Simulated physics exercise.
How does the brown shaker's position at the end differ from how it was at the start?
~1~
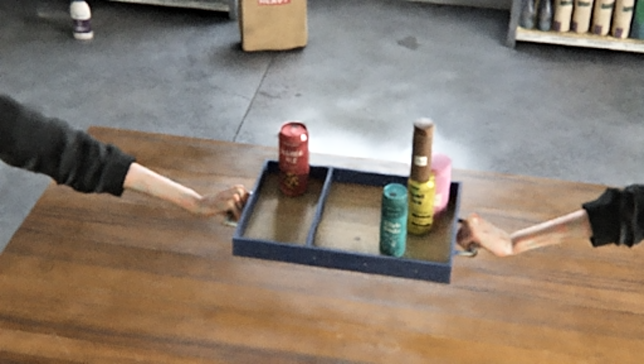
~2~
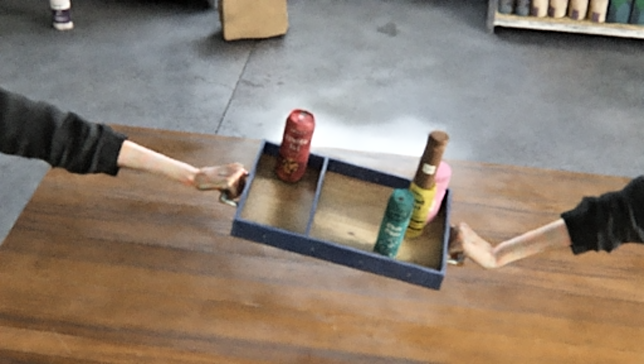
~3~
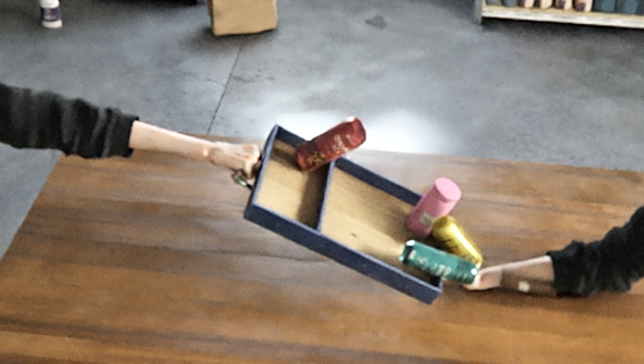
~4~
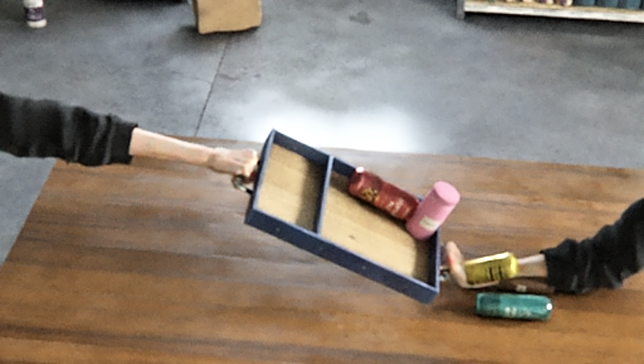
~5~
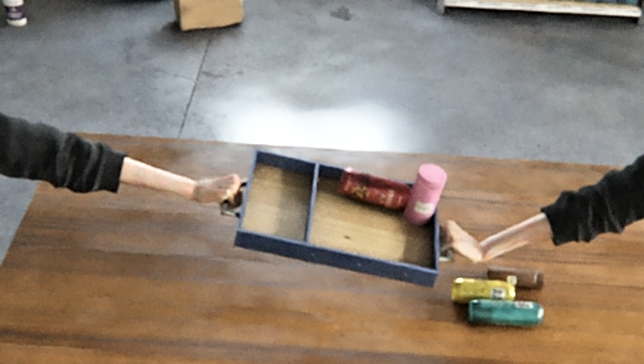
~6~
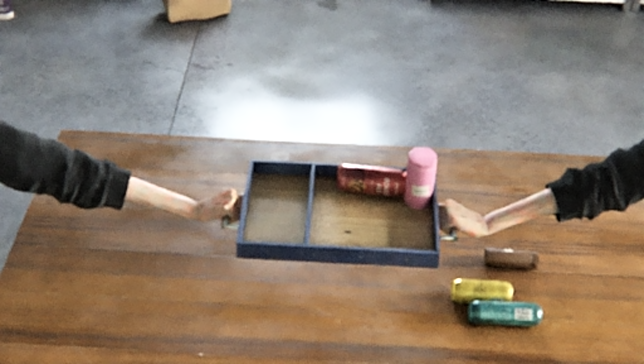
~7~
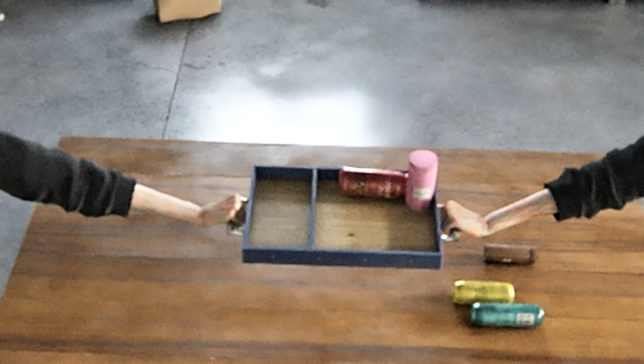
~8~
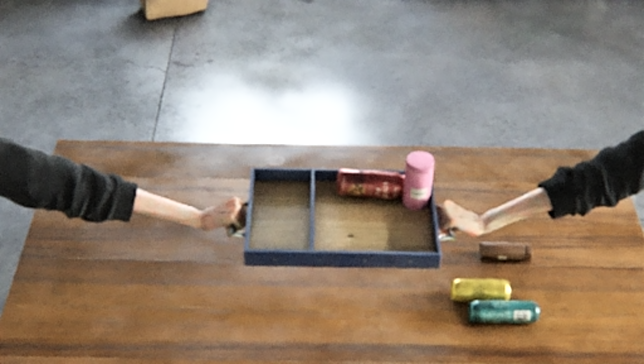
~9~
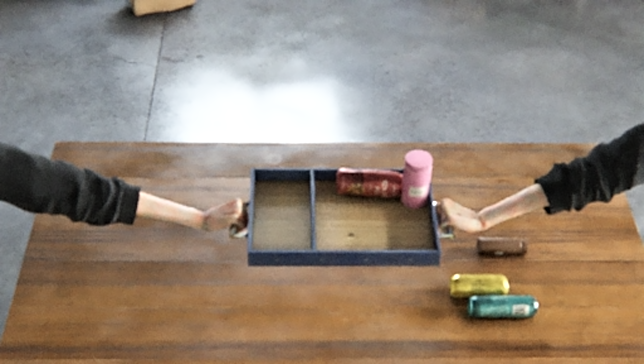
At the start the brown shaker is upright with the items on the tray, and at the end it lies on its side on the table to the right of the tray.
The footage shows two hands tilting a divided tray down to the right; the yellow and turquoise cans and brown shaker fall onto the wooden table while the red can topples. The tray is levelled, with the red can lying beside the upright pink jar.
